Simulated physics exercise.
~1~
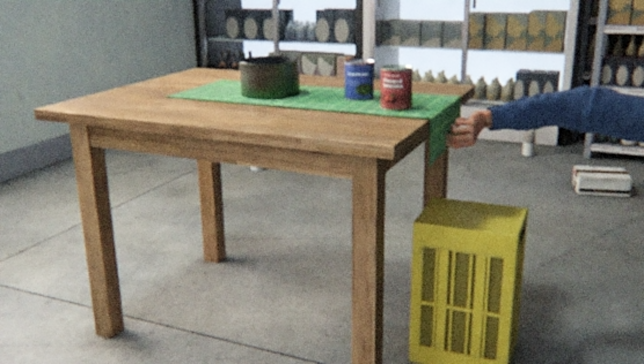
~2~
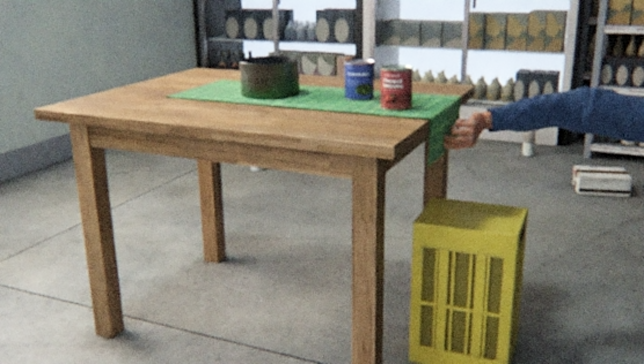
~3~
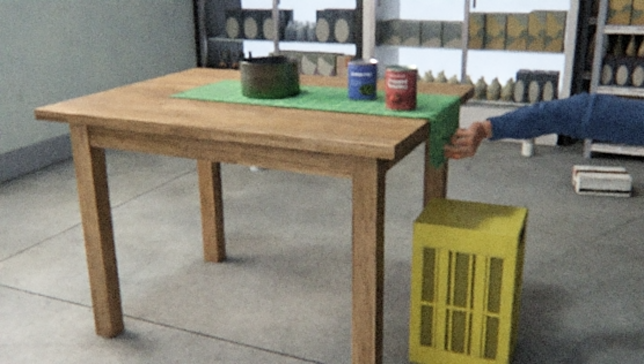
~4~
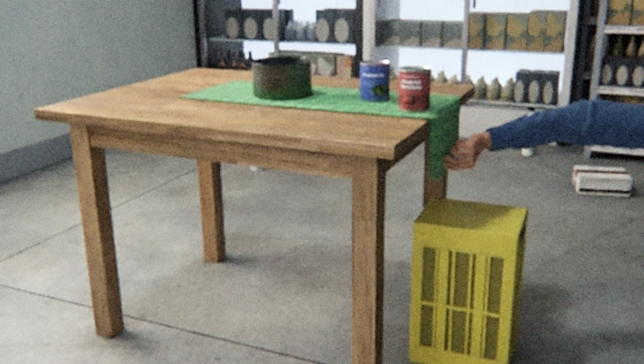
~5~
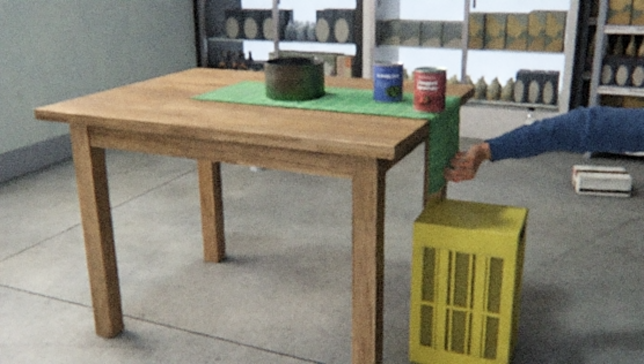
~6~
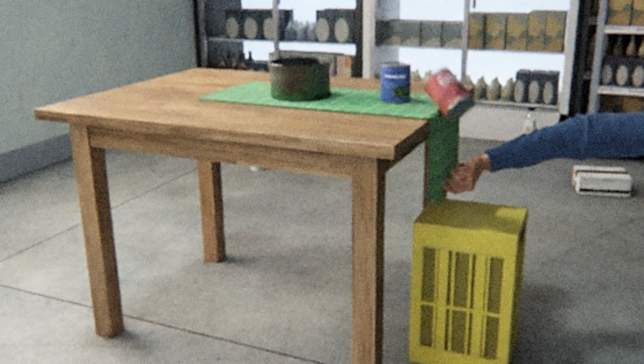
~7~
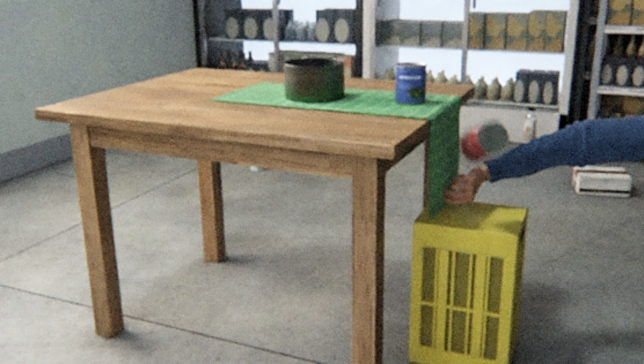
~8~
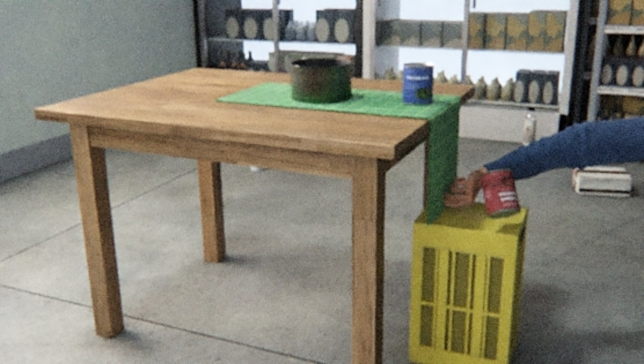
A hand pulled the end of a green tablecloth down to a yellow crate, drawing a pot and two tins along the wooden table. The red tin tipped off the edge and dropped beside the hand, while the blue tin and pot stayed up.
